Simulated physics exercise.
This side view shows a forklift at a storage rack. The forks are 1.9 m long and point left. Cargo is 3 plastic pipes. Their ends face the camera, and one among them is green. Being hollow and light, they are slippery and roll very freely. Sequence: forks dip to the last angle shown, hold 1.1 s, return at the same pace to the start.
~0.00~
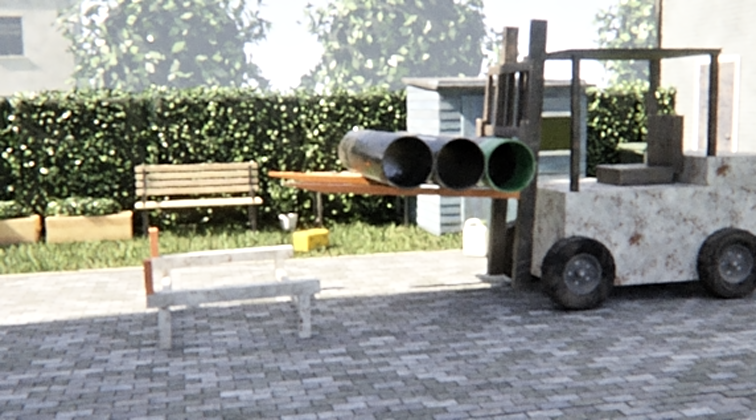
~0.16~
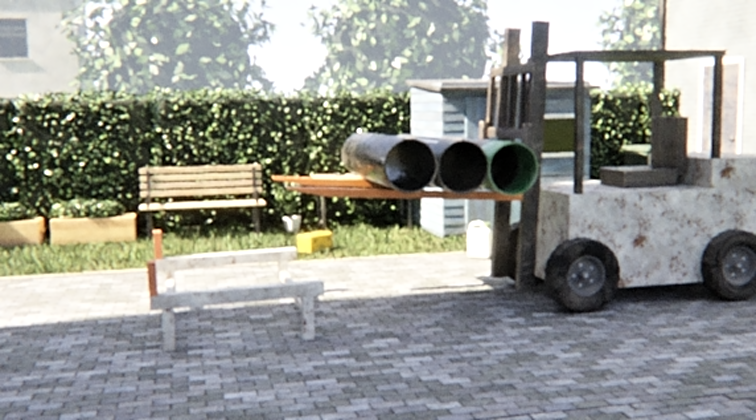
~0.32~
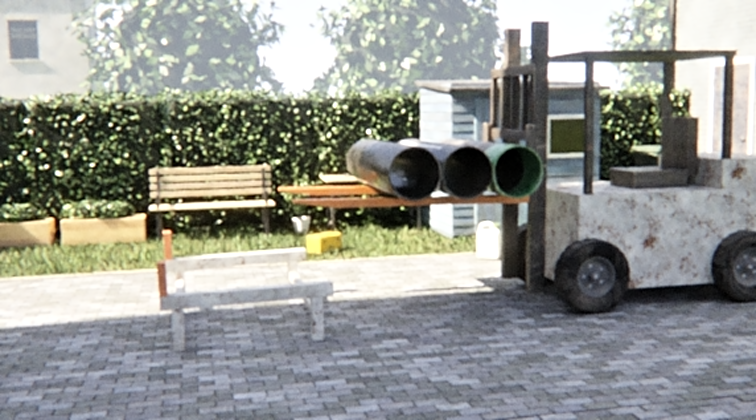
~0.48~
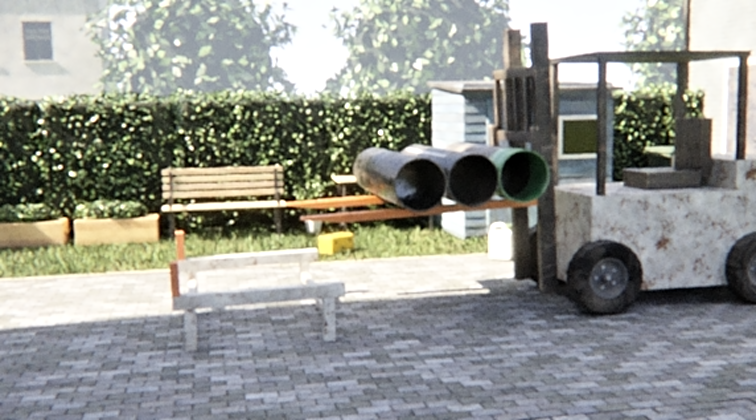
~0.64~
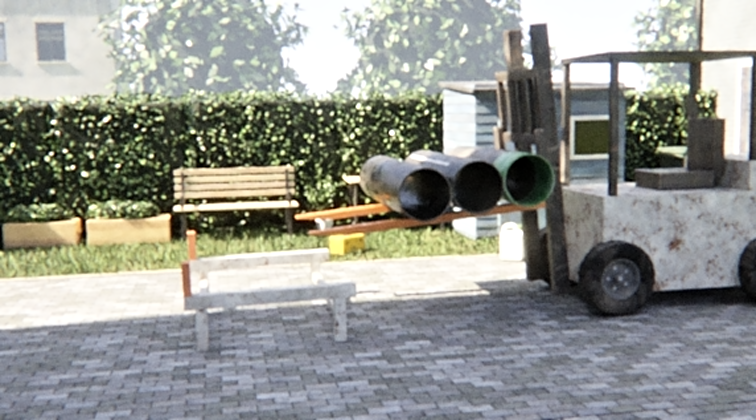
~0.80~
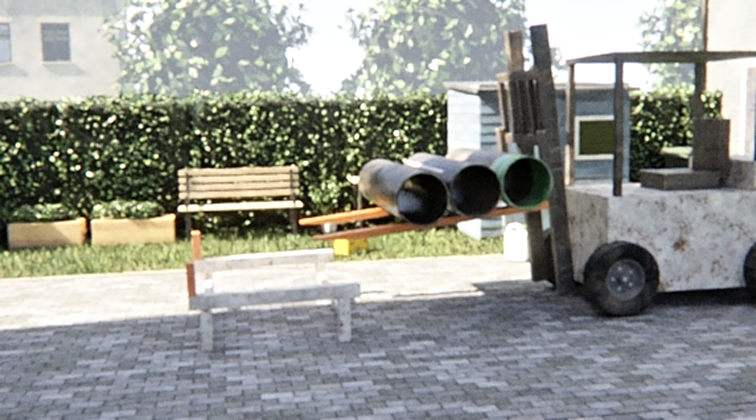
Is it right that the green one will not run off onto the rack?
Oh, there it goes, off the forks.
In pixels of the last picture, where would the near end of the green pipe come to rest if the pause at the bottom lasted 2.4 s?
Around pixel (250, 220).
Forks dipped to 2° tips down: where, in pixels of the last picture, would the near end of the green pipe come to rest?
(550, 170), roughly.
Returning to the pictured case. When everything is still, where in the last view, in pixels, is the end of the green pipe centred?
My best guess is somewhere around (250, 216).
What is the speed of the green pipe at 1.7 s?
Around 0.8 m/s.
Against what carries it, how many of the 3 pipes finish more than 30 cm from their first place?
In total, 3.
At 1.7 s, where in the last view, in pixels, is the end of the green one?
I'd put it somewhere around (462, 193) in that view.
By 1.7 s, green is on the forks, 110 cm from the tips, rolling left; 0 gone from the forks.
By 2.9 s, green is on the rack, 95 cm from the rack's far end, rolling left; 3 gone from the forks.
Finally (6.2 s), green is up on others, 45 cm from the rack's far end; 3 gone from the forks.
